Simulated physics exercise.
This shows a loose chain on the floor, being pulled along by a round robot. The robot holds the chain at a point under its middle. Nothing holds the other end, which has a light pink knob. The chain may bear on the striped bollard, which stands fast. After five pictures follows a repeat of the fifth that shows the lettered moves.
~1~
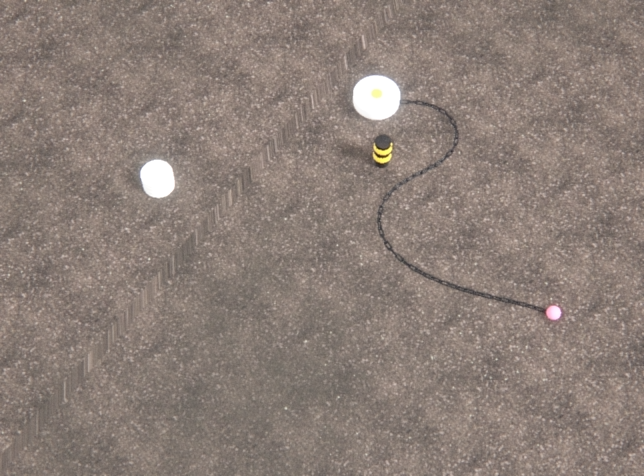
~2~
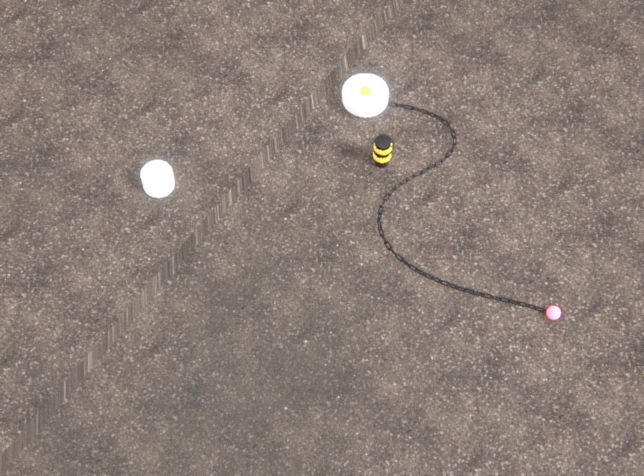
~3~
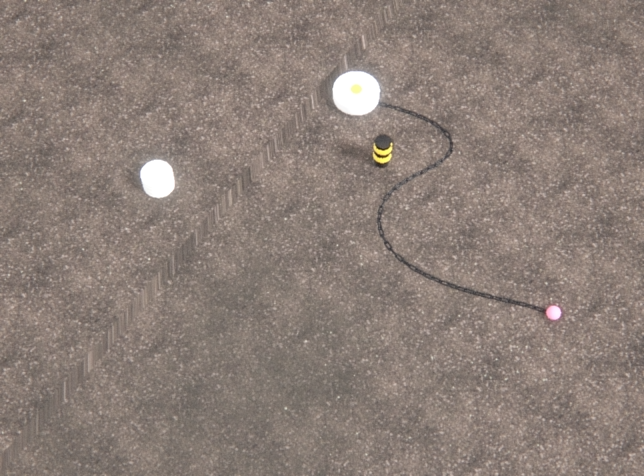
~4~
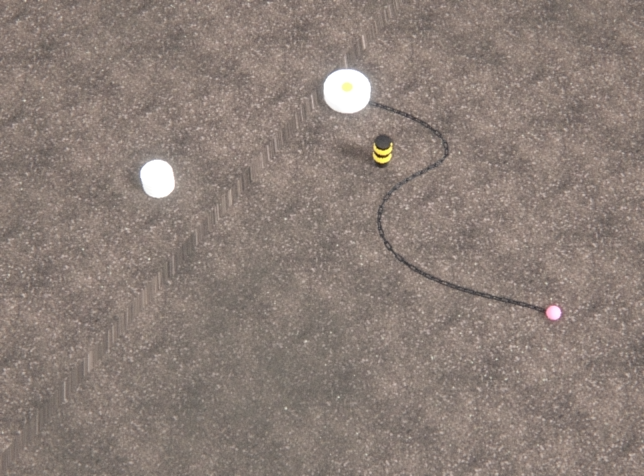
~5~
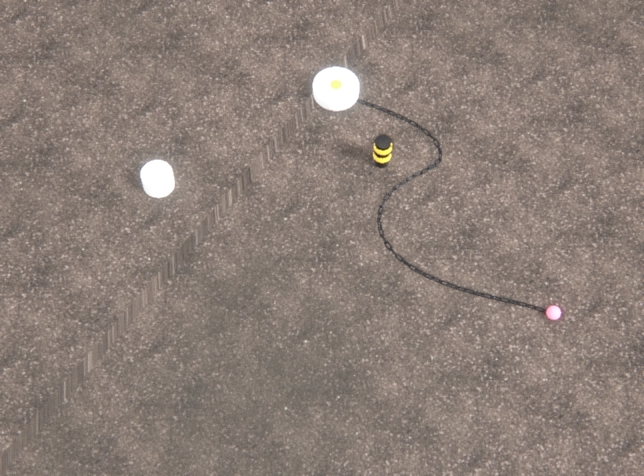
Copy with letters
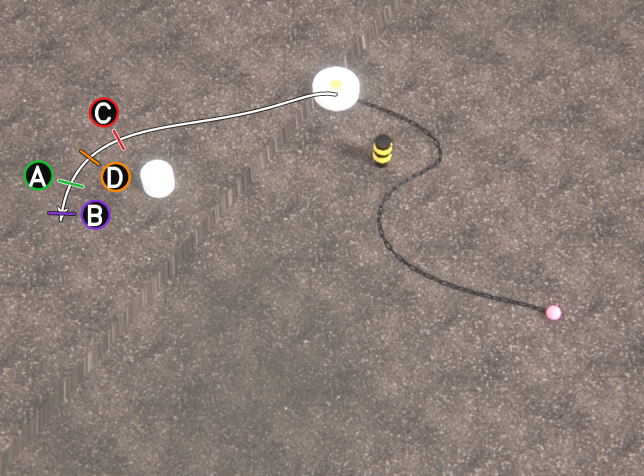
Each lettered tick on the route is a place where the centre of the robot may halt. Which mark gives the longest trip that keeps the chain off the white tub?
A.
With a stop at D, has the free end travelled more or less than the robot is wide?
By then, more.
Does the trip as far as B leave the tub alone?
No.
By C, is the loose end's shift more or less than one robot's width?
By then, more.
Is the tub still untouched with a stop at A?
Yes.
On the marked copy, A at (71, 184); B at (62, 213); C at (119, 140); D at (90, 158); the route from (336, 95) via (174, 126) to (61, 220).
Following A. Soon after the start, robot (238, 110), middle of the chain (384, 207), free end (554, 313).
Later, robot (136, 129), middle of the chain (358, 150), free end (503, 288).
In the end, robot (69, 179), middle of the chain (294, 151), free end (460, 240); only the bollard has been touched, if anything.
As for the rest, B brings the chain against the tub; C is safe but short; D is safe but short.
